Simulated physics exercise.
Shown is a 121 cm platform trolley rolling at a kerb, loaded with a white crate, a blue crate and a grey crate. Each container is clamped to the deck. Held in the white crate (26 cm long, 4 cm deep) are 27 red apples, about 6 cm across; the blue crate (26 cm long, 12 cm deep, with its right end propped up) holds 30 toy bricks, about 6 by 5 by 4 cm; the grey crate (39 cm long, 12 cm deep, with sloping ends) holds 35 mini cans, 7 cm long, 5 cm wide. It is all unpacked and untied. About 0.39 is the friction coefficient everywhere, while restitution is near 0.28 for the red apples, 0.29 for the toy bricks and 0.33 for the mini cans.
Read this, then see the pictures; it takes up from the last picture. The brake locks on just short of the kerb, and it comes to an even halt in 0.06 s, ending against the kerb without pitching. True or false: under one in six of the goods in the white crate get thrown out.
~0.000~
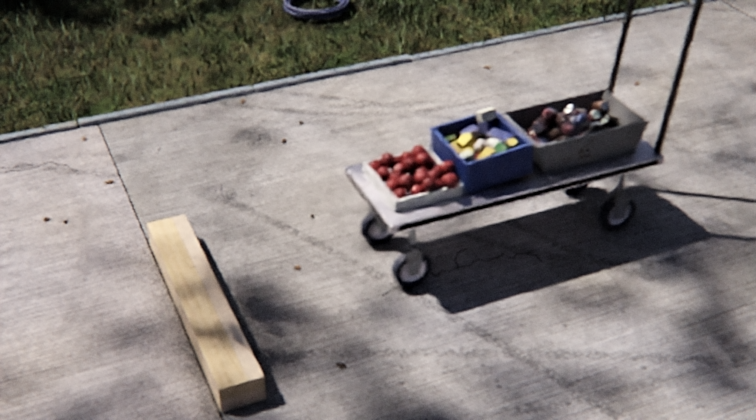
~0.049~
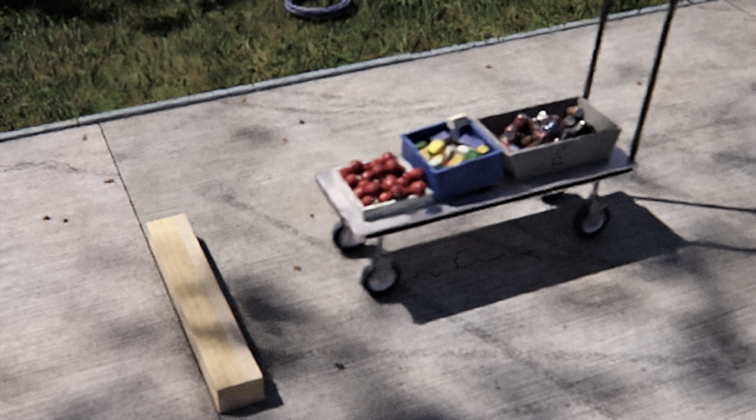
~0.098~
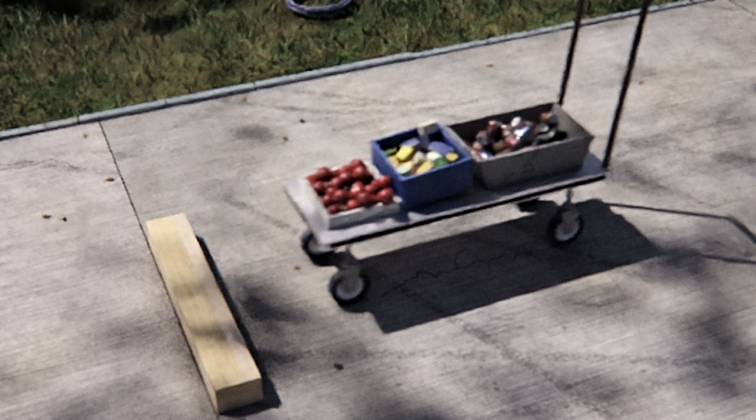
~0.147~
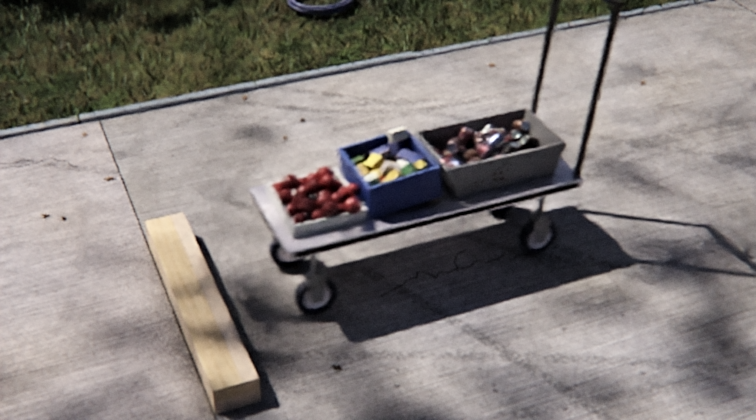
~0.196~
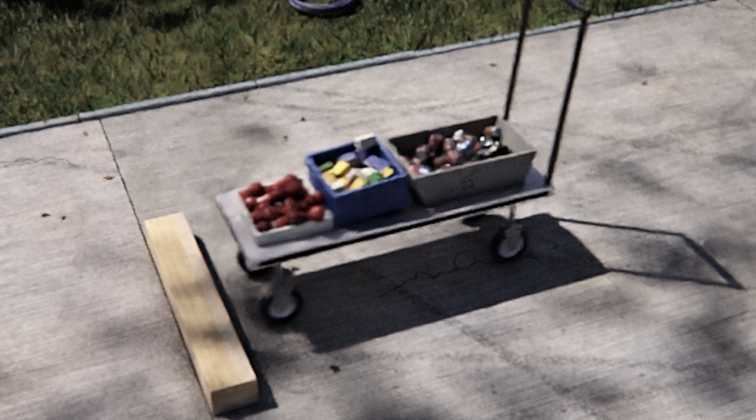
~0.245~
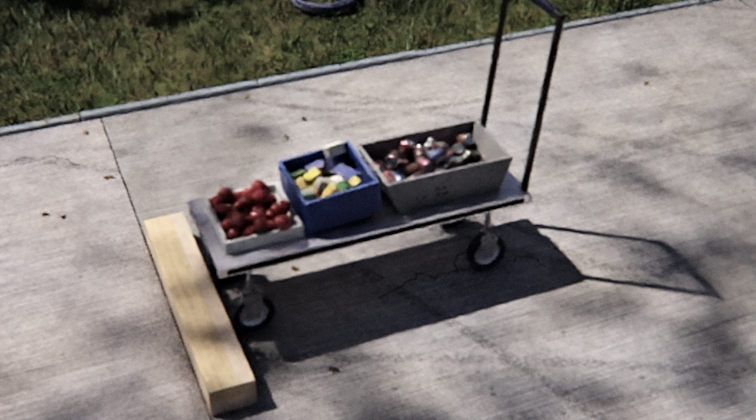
False, over one in six are thrown out.
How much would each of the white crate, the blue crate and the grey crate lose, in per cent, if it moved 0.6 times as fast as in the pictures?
White crate 20, blue crate 10, grey crate 0 per cent.
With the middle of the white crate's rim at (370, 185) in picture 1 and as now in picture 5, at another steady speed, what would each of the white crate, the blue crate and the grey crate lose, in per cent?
In that case you'd see white crate at 20, blue crate at 10 and grey crate at 0 percent.
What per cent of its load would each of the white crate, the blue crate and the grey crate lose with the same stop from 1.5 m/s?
White crate 20 %, blue crate 0 %, grey crate 0 %.
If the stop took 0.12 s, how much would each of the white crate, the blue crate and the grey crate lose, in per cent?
White crate 30, blue crate 10, grey crate 0 %.
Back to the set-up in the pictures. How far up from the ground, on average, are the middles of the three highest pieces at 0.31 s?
Their middles average near 54 cm high.
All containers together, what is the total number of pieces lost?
Around 12.
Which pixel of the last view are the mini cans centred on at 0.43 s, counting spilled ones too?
Middle approx. (403, 173).
After 0.31 s, 4 of 27 out of the white crate, 0 of 30 out of the blue crate and 0 of 35 out of the grey crate.
After 0.43 s, 8 of 27 out of the white crate, 1 of 30 out of the blue crate and 0 of 35 out of the grey crate.
After 0.66 s, 8 of 27 out of the white crate, 2 of 30 out of the blue crate and 3 of 35 out of the grey crate.
When it is over (at 1.17 s), 8 of 27 out of the white crate, 2 of 30 out of the blue crate and 3 of 35 out of the grey crate. Asked share, 8 of 27, 30 per cent.
